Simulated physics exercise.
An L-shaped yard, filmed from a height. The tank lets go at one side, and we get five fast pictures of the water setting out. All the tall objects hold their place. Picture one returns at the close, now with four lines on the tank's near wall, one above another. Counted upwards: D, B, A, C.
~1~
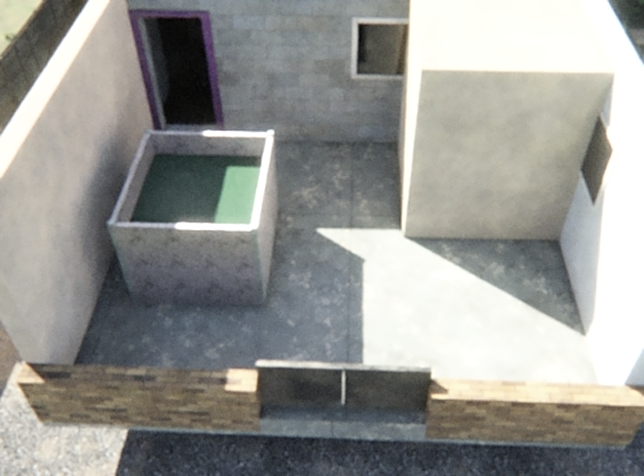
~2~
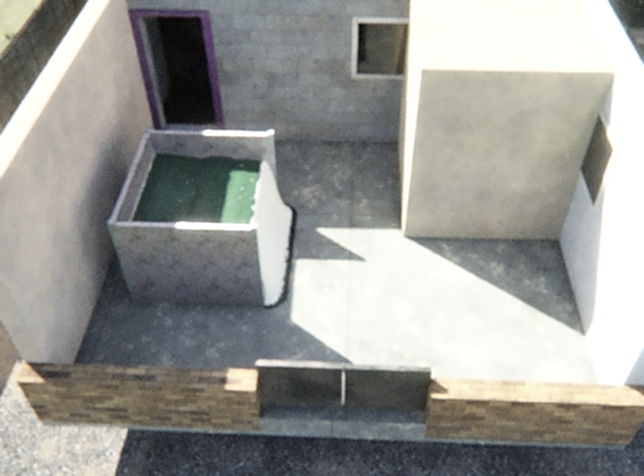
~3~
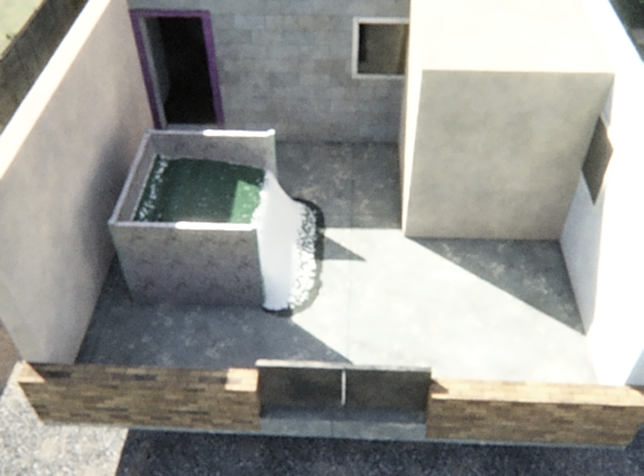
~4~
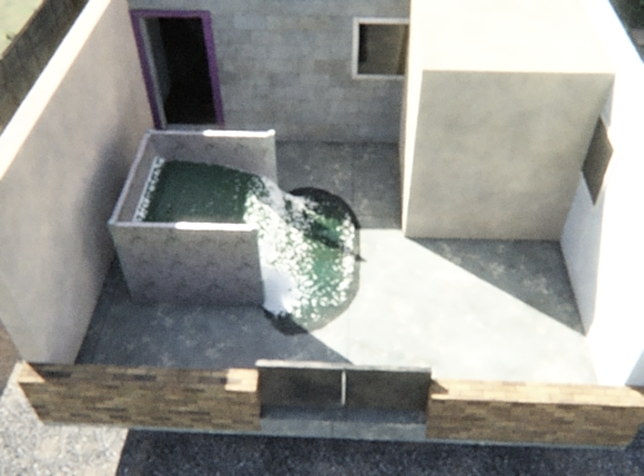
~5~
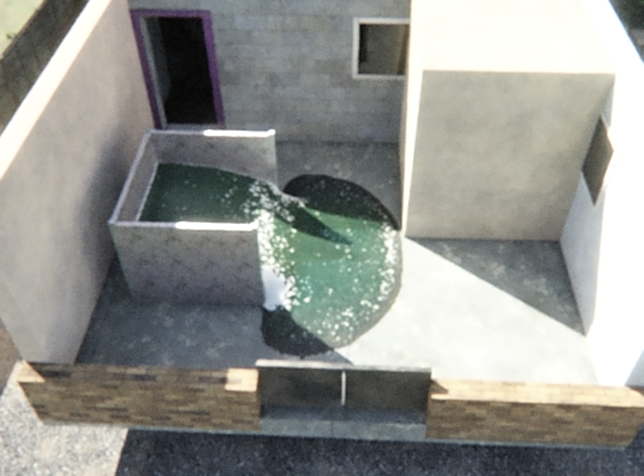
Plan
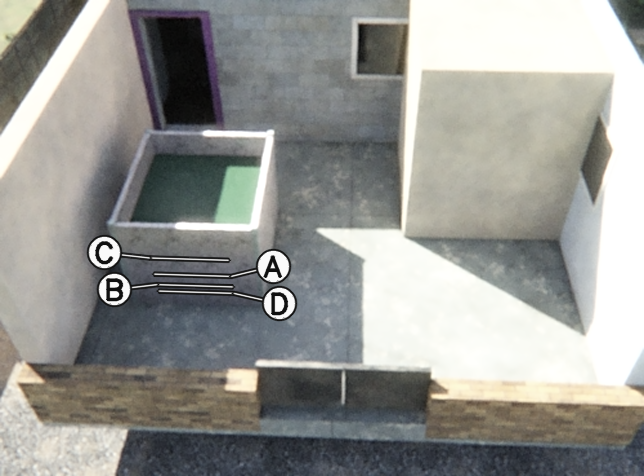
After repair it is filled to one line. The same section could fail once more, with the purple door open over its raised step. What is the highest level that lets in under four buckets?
Line C.
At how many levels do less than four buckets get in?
All of them.
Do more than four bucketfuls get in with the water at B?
No.
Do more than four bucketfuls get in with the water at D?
No, not at all.
In white, A at (192, 275); B at (194, 285); C at (189, 259); D at (196, 292); from the bottom up D, B, A, C.
With A, nothing gets over.
With B, nothing gets over.
With C, a splash gets over, under a bucket.
With D, nothing gets over.
